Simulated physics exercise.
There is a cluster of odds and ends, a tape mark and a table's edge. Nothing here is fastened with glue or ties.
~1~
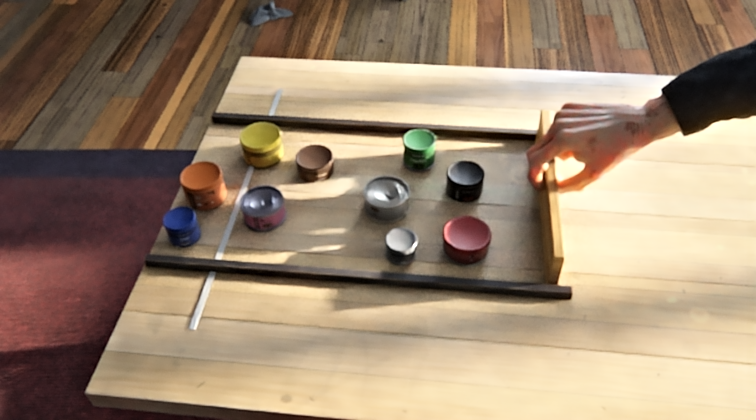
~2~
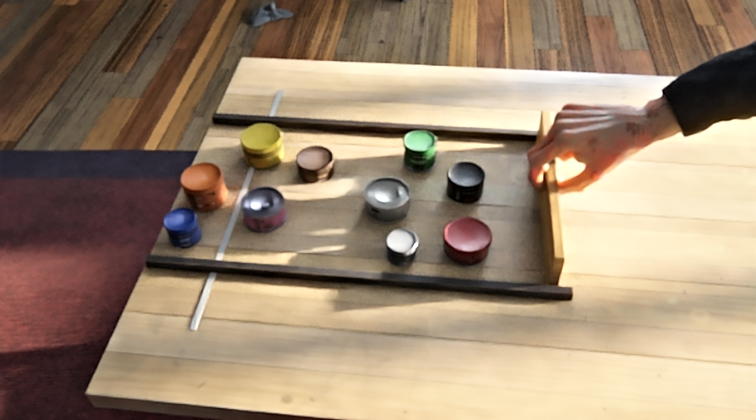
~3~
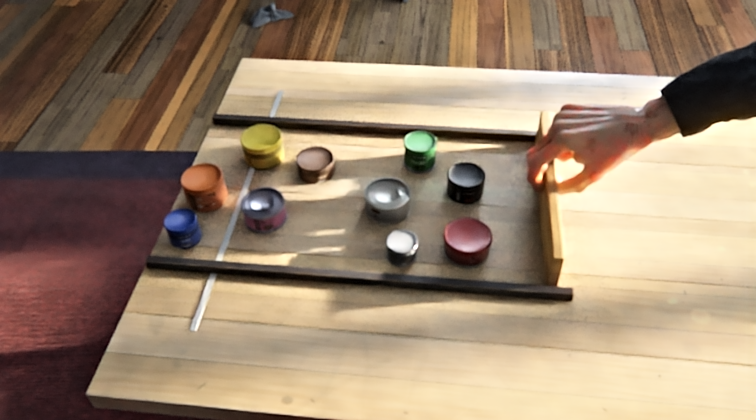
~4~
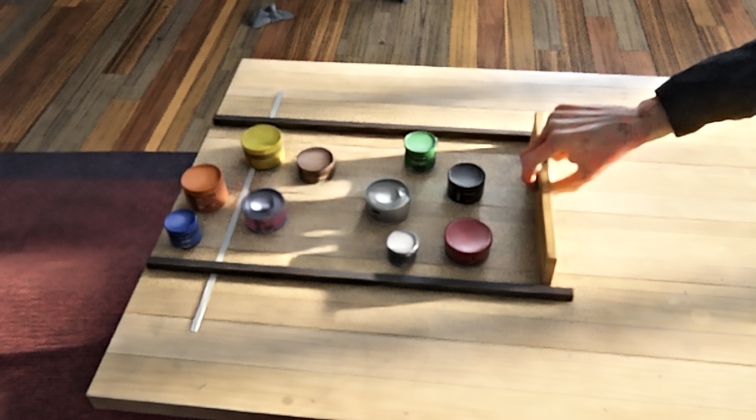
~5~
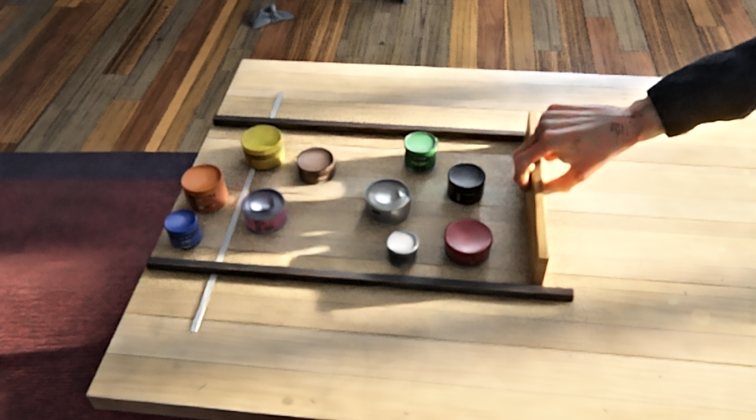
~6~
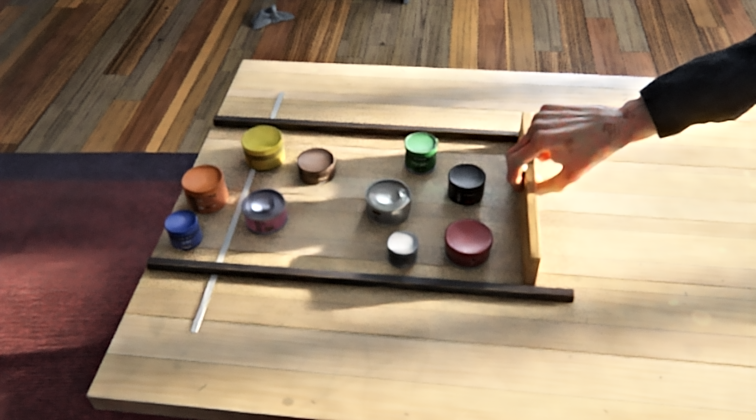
A hand slides an upright wooden board slightly left toward colourful little tubs on a table.
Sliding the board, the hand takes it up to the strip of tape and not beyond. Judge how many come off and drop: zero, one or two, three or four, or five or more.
Looks like the tally of pieces that topple off is one or two there.
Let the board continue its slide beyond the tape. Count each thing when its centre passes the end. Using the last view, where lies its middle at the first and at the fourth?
Around (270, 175); afterwards around (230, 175).
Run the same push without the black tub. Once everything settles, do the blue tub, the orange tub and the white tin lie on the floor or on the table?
Blue tub still up; orange tub down; white tin still up.
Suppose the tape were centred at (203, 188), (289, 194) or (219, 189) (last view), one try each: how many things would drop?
In order: 5, 0 and 5.
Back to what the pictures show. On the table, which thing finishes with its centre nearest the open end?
The one you want is the pink pot.
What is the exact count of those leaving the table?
The answer is exactly 2.
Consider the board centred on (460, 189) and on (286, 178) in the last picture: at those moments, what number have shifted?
I get 3 at the one place and 9 at the other.
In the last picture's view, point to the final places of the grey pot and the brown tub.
First at (206, 248); second at (212, 148).
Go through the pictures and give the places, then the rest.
The first picture shows blue tub (182, 227); orange tub (204, 186); yellow tub (262, 145); board (548, 192); tape (244, 188).
The second picture shows orange tub (204, 187); red pot (467, 242).
The third picture shows yellow tub (263, 147); green tin (420, 152).
The fourth picture shows blue tub (184, 230); board (542, 193).
The fifth picture shows orange tub (205, 189); grey pot (402, 249).
The sixth picture shows blue tub (184, 231); orange tub (205, 189); yellow tub (264, 149); board (528, 193); tape (246, 191).
Soon after, none off yet; blue tub at rest near (184, 231); orange tub at rest near (205, 189); yellow tub at rest near (264, 149).
Then, none off yet; blue tub at rest near (184, 231); orange tub moving near (197, 187); yellow tub moved about its own width near (227, 135).
By the end, the number that fall off is one or two; fallen, yellow tub and orange tub.
